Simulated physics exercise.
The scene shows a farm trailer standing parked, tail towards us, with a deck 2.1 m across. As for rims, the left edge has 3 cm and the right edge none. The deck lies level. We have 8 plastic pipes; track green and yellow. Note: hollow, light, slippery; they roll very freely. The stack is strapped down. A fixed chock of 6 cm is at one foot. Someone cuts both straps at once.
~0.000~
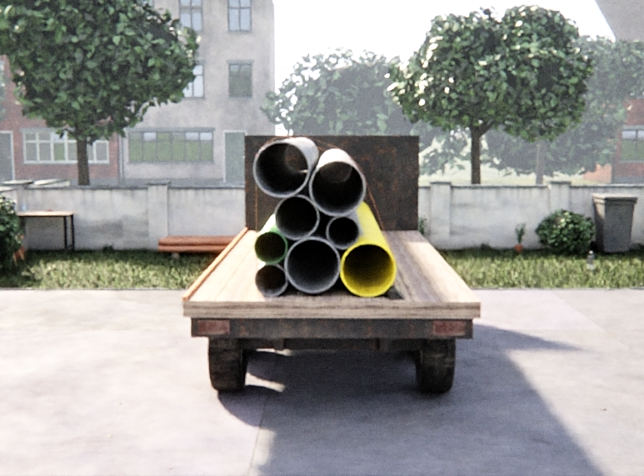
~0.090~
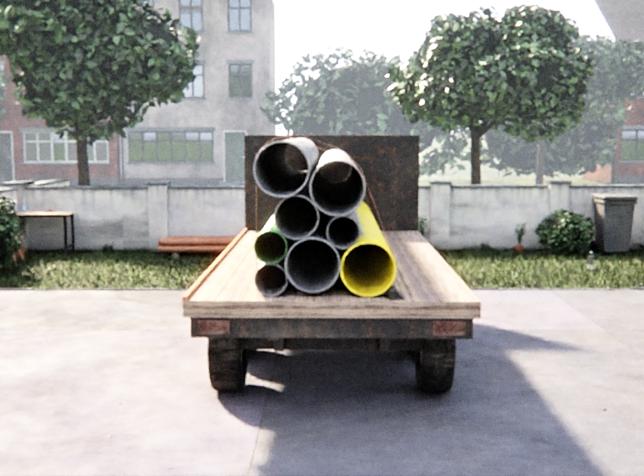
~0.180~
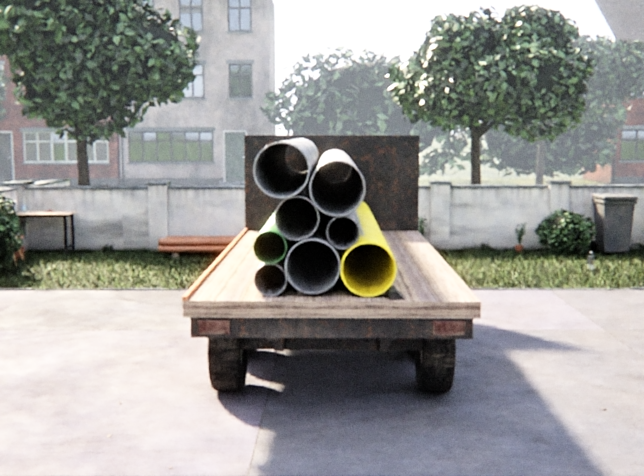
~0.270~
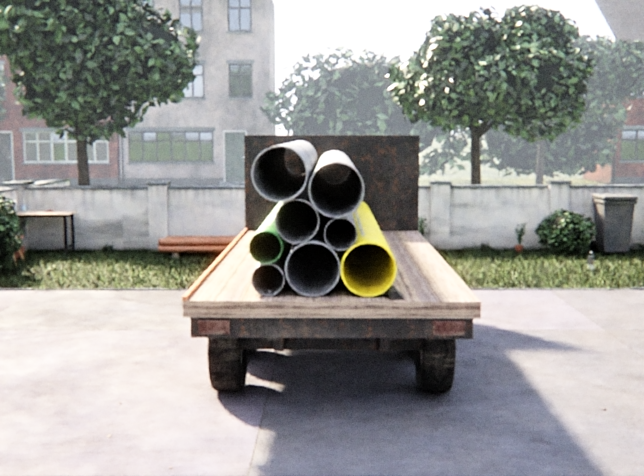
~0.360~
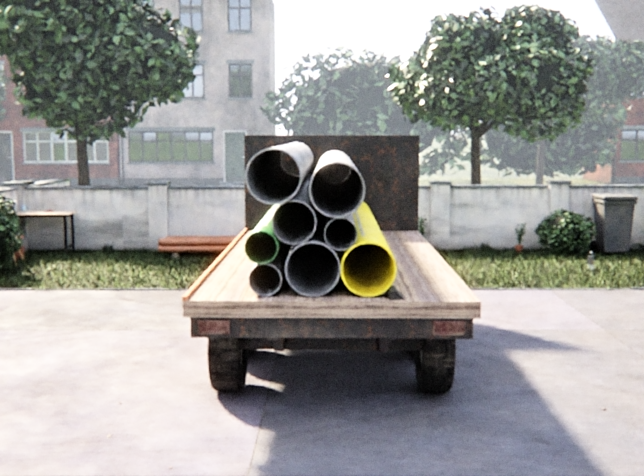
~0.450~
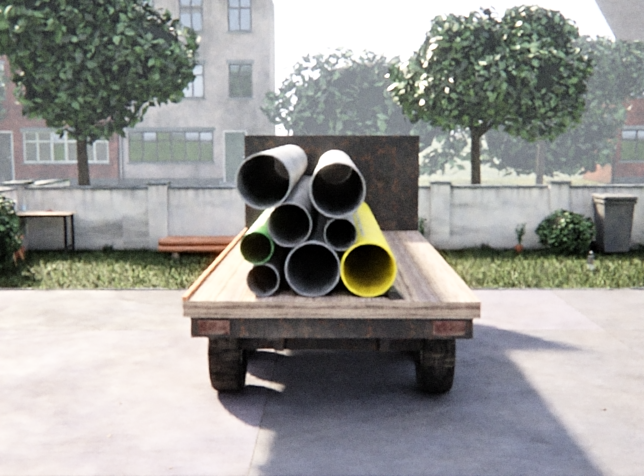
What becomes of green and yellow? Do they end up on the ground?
Note - green is lost. Yellow is kept.
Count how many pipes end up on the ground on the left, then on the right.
Left-hand count: 2; right-hand count: 0.
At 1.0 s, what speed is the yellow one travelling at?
Reading: Roughly 0.0 m/s.
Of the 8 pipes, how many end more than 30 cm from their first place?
The count is 4.
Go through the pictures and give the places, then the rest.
The first frame shows green at (271, 247), yellow at (368, 270); straps on; chock at (393, 295); the deck is level; 2 of the 8 lie on the deck itself.
The second frame shows green at (271, 247), yellow at (368, 270); straps tight.
The third frame shows green at (270, 247), yellow at (369, 270); no straps.
The fourth frame shows green at (266, 247), yellow at (369, 270); no straps.
The fifth frame shows green at (261, 247), yellow at (369, 270); no straps.
The sixth frame shows green at (256, 248), yellow at (369, 270); no straps; chock at (393, 295).
After 1.0 s, green is on the deck, 10 cm from the left edge, rolling left; yellow is on the deck, 80 cm from the right edge; 1 of 8 is off.
After 1.5 s, green is on the deck, 20 cm from the left edge, rolling left; no change for yellow; 1 of 8 is off.
After 2.1 s, green is dropping off the left side; no change for yellow; 2 of 8 are off.
At rest (4.6 s), green is on the ground to the left; yellow is on the deck, 80 cm from the right edge; 2 of 8 are off.
